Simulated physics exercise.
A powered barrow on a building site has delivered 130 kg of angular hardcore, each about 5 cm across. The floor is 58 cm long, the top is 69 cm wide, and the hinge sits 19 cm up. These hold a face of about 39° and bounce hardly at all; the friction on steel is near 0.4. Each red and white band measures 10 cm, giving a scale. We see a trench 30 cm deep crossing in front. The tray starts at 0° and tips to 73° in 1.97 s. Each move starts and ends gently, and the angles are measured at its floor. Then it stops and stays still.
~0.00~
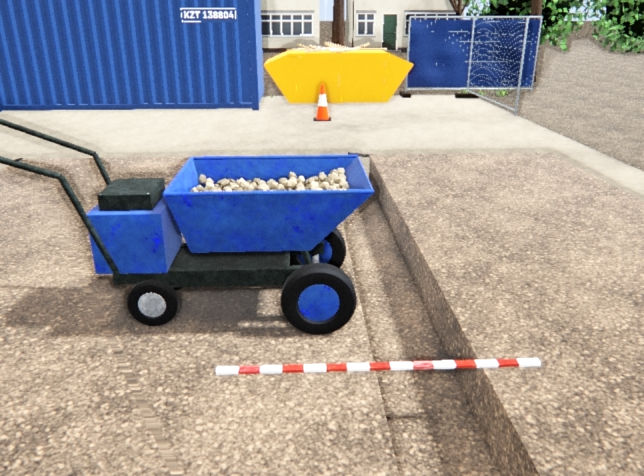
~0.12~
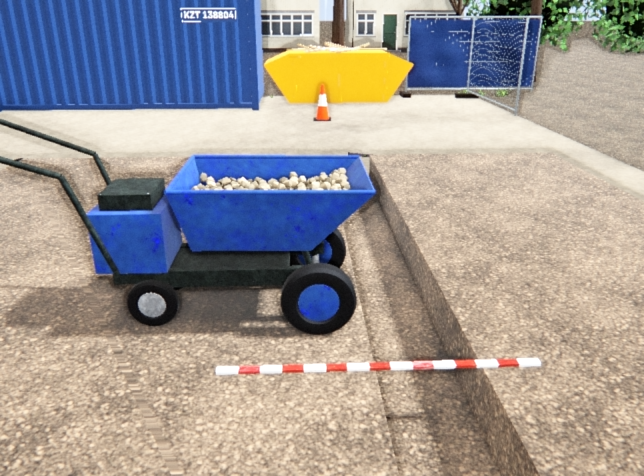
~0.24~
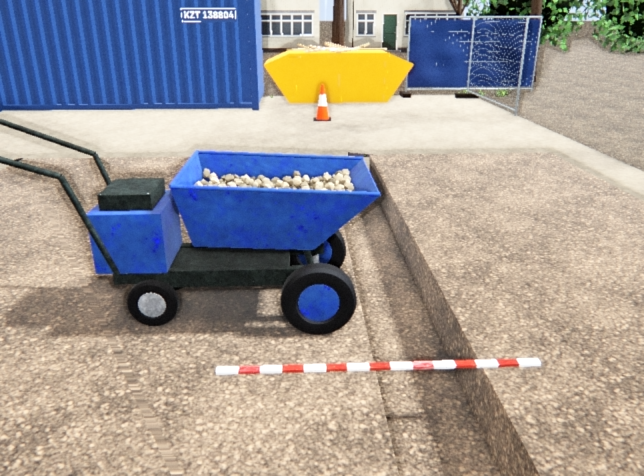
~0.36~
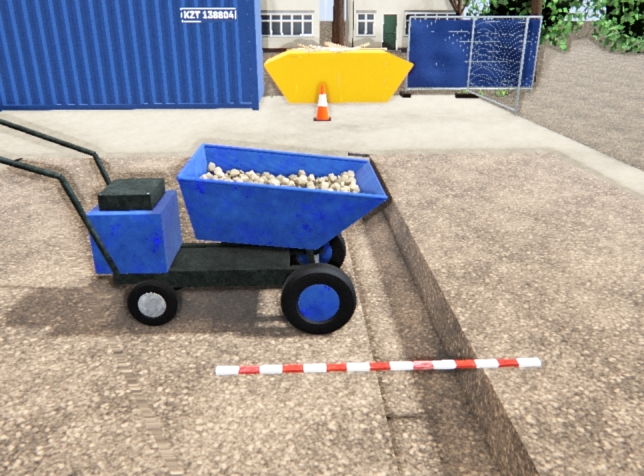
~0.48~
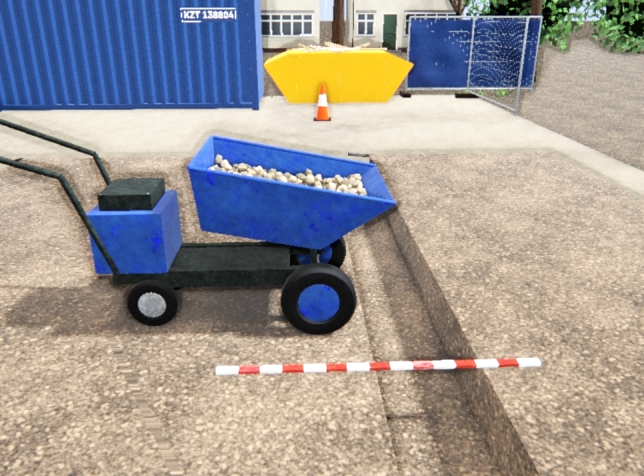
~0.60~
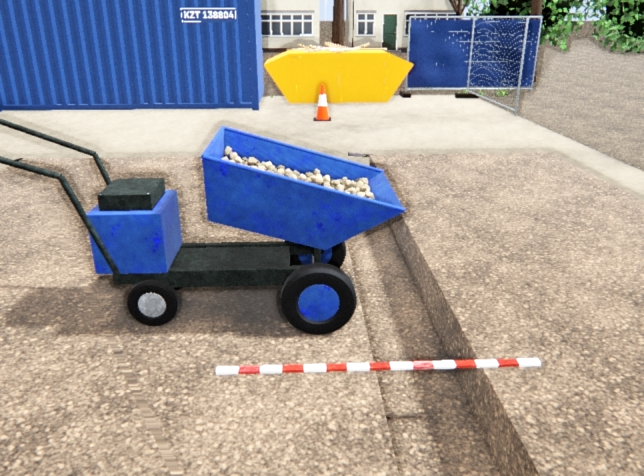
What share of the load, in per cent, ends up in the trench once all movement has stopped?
About 59 per cent.
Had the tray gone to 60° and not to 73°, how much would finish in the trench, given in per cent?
About 35%.
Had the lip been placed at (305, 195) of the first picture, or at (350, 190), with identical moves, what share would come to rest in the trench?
First some 100, then 90 per cent.
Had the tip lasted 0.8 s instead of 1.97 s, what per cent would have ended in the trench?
About 50%.
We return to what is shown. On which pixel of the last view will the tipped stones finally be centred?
Resting centre: About (440, 324).
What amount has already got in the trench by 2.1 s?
About 20 per cent by then.
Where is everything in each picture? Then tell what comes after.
In the first picture, the tray is at 0°, its lip at (373, 192); the top of the load is at (335, 178).
The second picture shows lip at (375, 192), floor tilted 1°, highest stones at (324, 178); the stones move at 0.1 m/s on average.
In the third picture, the tray is at 3°, its lip at (380, 195); the top of the load is at (273, 181); the stones move at 0.2 m/s on average.
In the fourth picture, the tray is at 6°, its lip at (387, 198); the top of the load is at (226, 176); the stones move at 0.3 m/s on average.
In the fifth picture, the tray is at 11°, its lip at (395, 203); the top of the load is at (223, 170); the stones move at 0.4 m/s on average.
In the sixth picture, the tray is at 16°, its lip at (405, 210); the top of the load is at (231, 163); the stones move at 0.4 m/s on average.
After 1.5 s the floor is at 62°; 100 % in the tray; the foremost stones are at (431, 268).
After 2.1 s the floor is at 73°; 56 % in the tray, 20 % in the trench, 24 % past the trench; the foremost stones are at (509, 296).
After 2.4 s the floor is at 73°; 25 % in the tray, 36 % in the trench, 39 % past the trench; the foremost stones are at (545, 292).
After 4.4 s the floor is at 73°; 4 % in the tray, 59 % in the trench, 38 % past the trench; the foremost stones are at (550, 295).
